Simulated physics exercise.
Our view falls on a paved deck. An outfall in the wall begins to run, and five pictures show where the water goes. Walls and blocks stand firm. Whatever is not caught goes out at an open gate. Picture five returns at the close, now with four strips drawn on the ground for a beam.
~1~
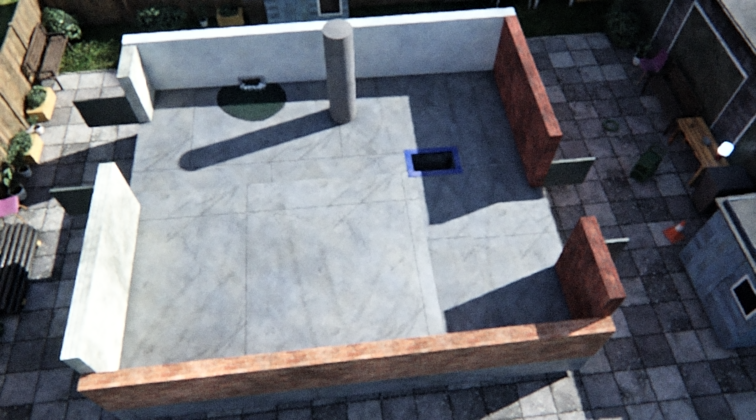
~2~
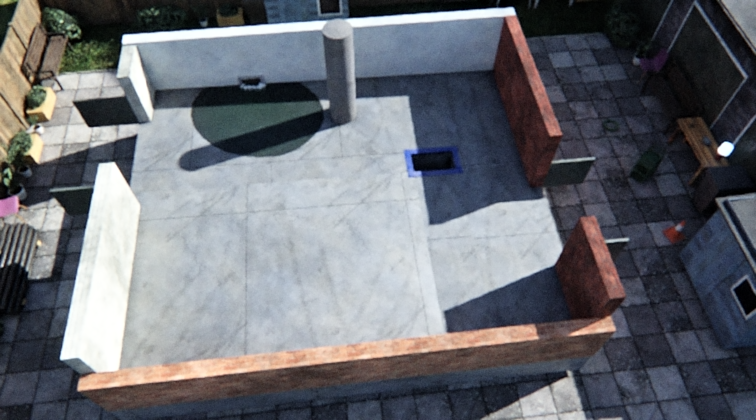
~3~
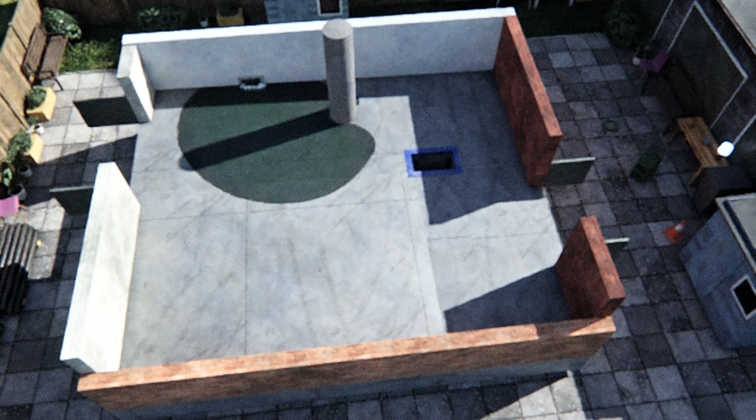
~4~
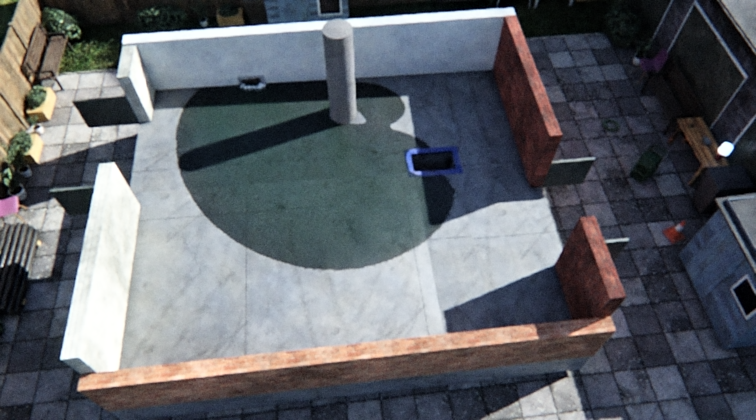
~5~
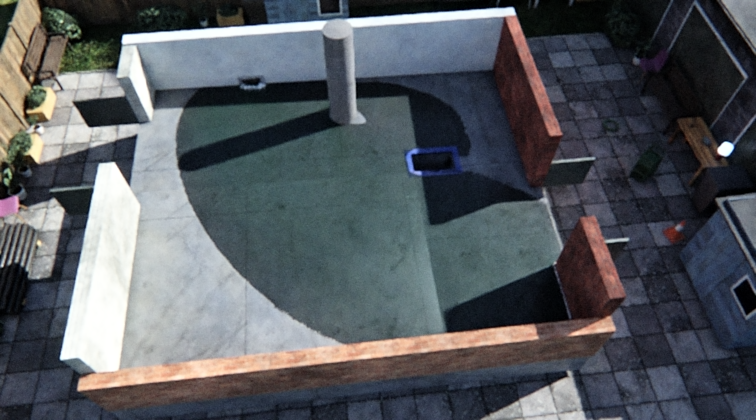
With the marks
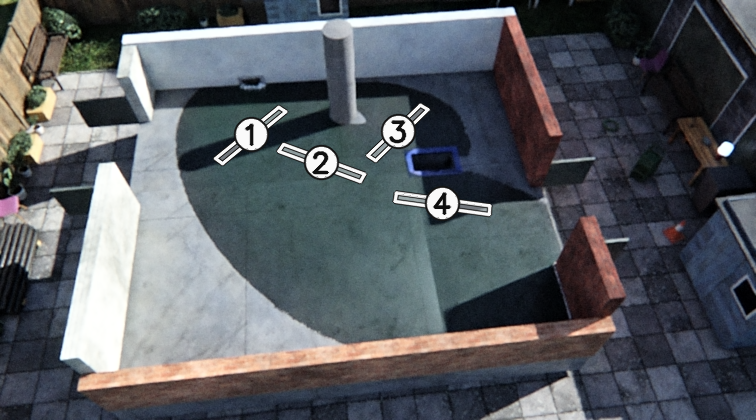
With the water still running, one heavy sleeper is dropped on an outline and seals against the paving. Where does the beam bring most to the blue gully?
Position 2 does it best.
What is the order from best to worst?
2, 4, 1, 3.
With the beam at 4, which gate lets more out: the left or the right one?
The right gate.
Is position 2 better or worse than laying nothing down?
It is better.
On the marked copy, 1 from (219, 161) to (282, 109); 2 from (281, 147) to (362, 177); 3 from (371, 158) to (424, 107); 4 from (395, 197) to (489, 210).
With 1, about 8 % of the stream runs into the blue gully, about 91 % out by the gates.
With 2, about 22 % of the stream runs into the blue gully, about 78 % out by the gates.
With 3, about 2 % of the stream runs into the blue gully, about 98 % out by the gates.
With 4, about 13 % of the stream runs into the blue gully, about 86 % out by the gates.
